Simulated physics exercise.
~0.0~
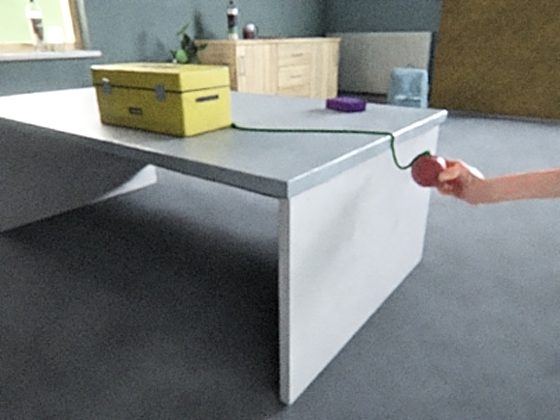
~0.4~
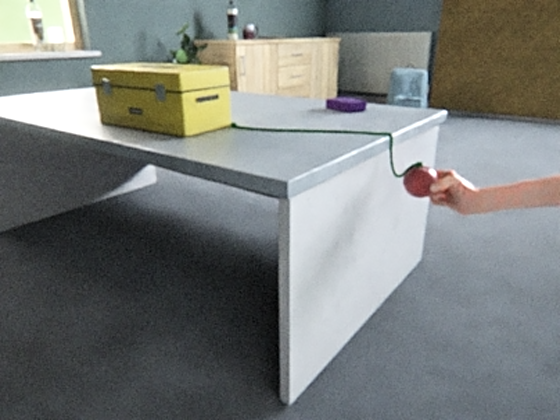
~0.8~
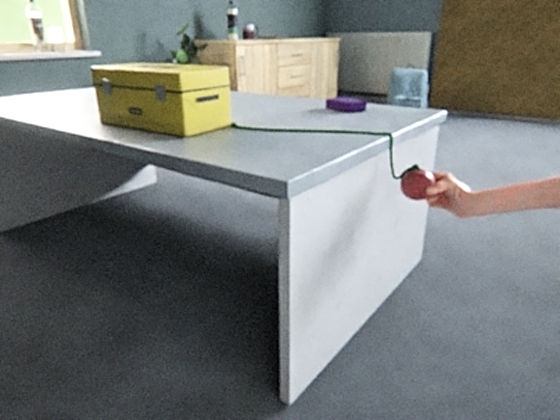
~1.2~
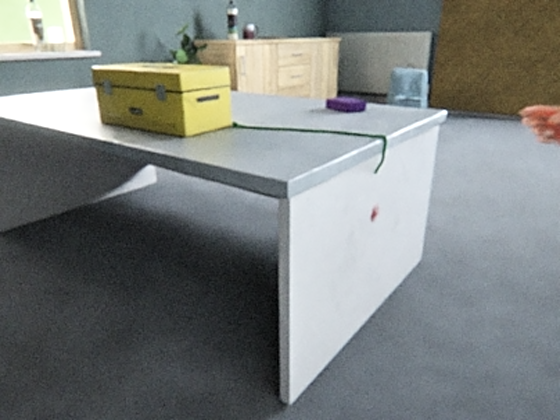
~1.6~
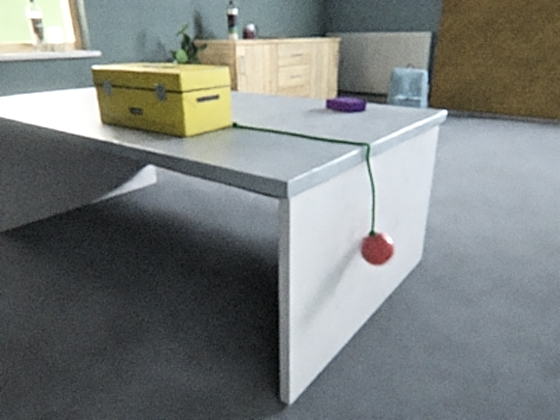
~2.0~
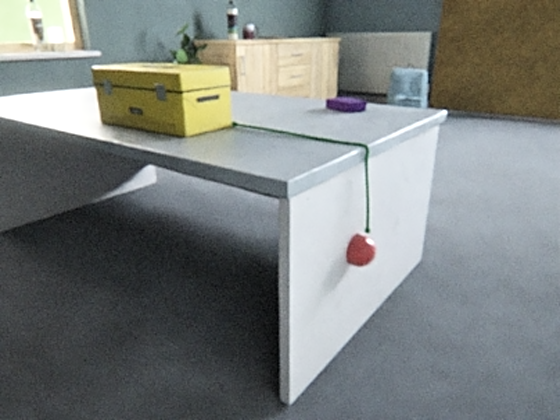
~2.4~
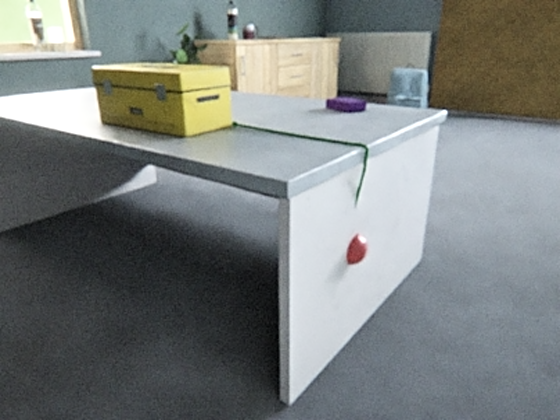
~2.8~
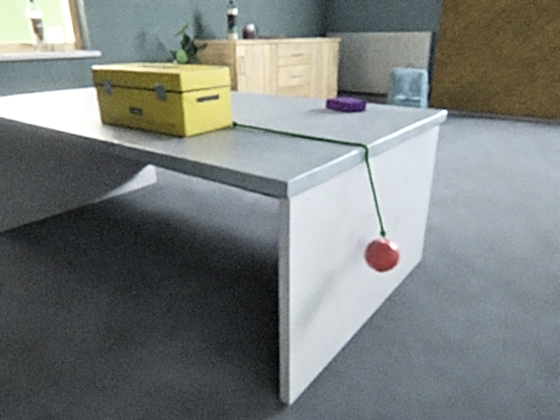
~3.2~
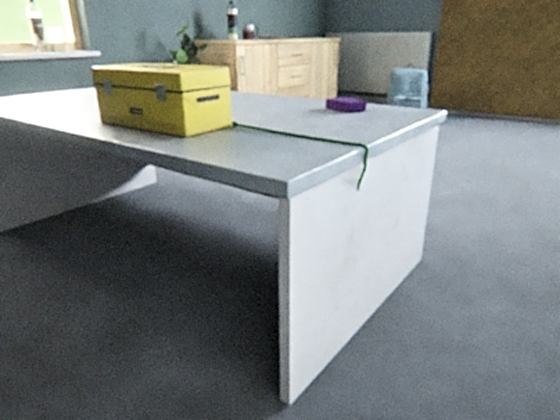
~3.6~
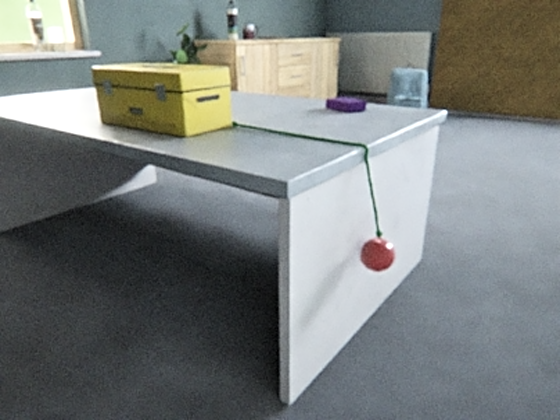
A yellow toolbox sits on a pale grey desk with white end panels, seen from a low angle beside the desk in a room with a dark grey floor. A purple sponge lies near the far edge, and a green shoelace runs from the toolbox across the top. At the right, a hand holds a red apple on the lace off the end, shifting it slightly left and down. The hand lets go and draws back, and the apple drops and swings to and fro below the edge. It ends dangling above the floor, while the toolbox and sponge stay put.
